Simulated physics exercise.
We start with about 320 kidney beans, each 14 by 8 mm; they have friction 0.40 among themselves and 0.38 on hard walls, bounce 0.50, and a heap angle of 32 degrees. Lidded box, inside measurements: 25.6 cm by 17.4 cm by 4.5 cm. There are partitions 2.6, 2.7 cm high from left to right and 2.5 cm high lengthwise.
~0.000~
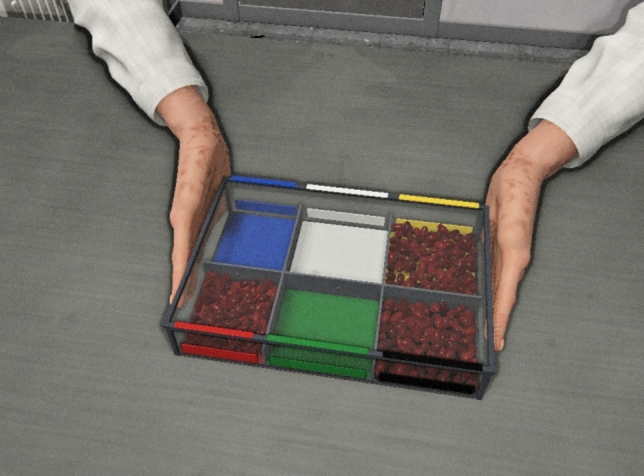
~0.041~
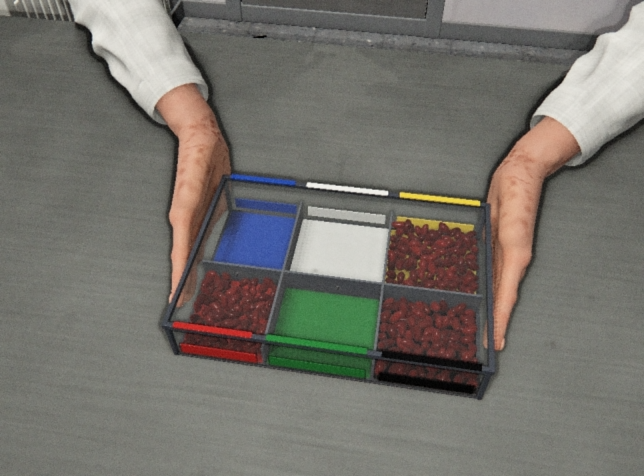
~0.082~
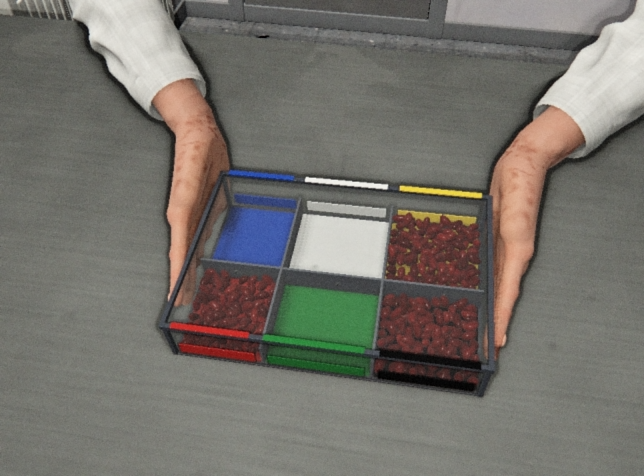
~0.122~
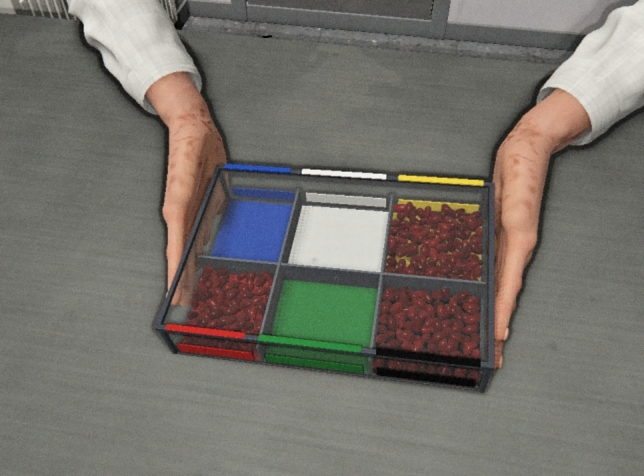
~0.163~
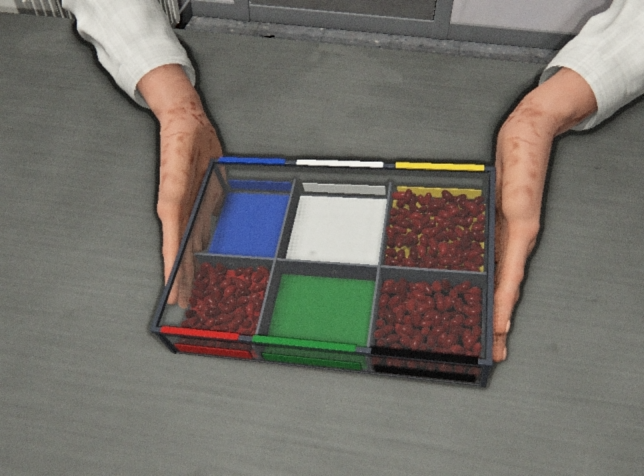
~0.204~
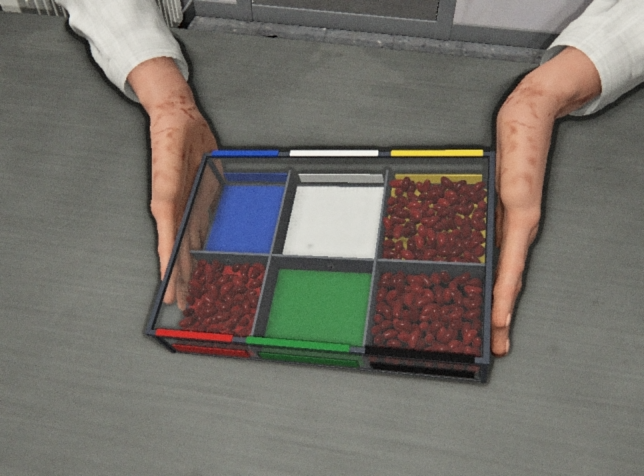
Two hands slowly tilt a clear divided box of dark red beans slightly toward the left.
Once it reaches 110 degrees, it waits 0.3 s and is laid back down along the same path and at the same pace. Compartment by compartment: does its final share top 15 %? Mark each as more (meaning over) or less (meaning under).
Red - more; blue - less; green - more; yellow - less; white - less; black - more.
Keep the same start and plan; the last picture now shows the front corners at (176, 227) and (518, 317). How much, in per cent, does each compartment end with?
Each compartment ends with, in per cent, red 0, blue 0, green 0, yellow 65, white 20 and black 15.
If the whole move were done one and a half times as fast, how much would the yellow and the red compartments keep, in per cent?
Yellow 0 %, red 40 %.
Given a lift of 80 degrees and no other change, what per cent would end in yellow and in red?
Yellow 10 %, red 35 %.
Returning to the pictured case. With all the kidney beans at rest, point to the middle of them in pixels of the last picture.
At about (291, 338).
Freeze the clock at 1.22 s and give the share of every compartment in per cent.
You'd see red at 35, blue at 0, green at 20, yellow at 10, white at 0 and black at 35 per cent.
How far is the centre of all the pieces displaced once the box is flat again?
7.5 cm or thereabouts.
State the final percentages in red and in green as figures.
Final shares - red 40 percent, green 25 percent.
Then, at 1.22 s, tilt 110 degrees; red 35 %, green 20 %, yellow 10 %, black 35 %.
Then, at 1.90 s, tilt 57 degrees; red 40 %, green 25 %, black 30 %.
After 2.61 s, tilt 0 degrees; red 40 %, green 25 %, black 30 %.
By 3.0 s all is still; red 40 %, blue 0 %, green 25 %, yellow 0 %, white 0 %, black 30 %.
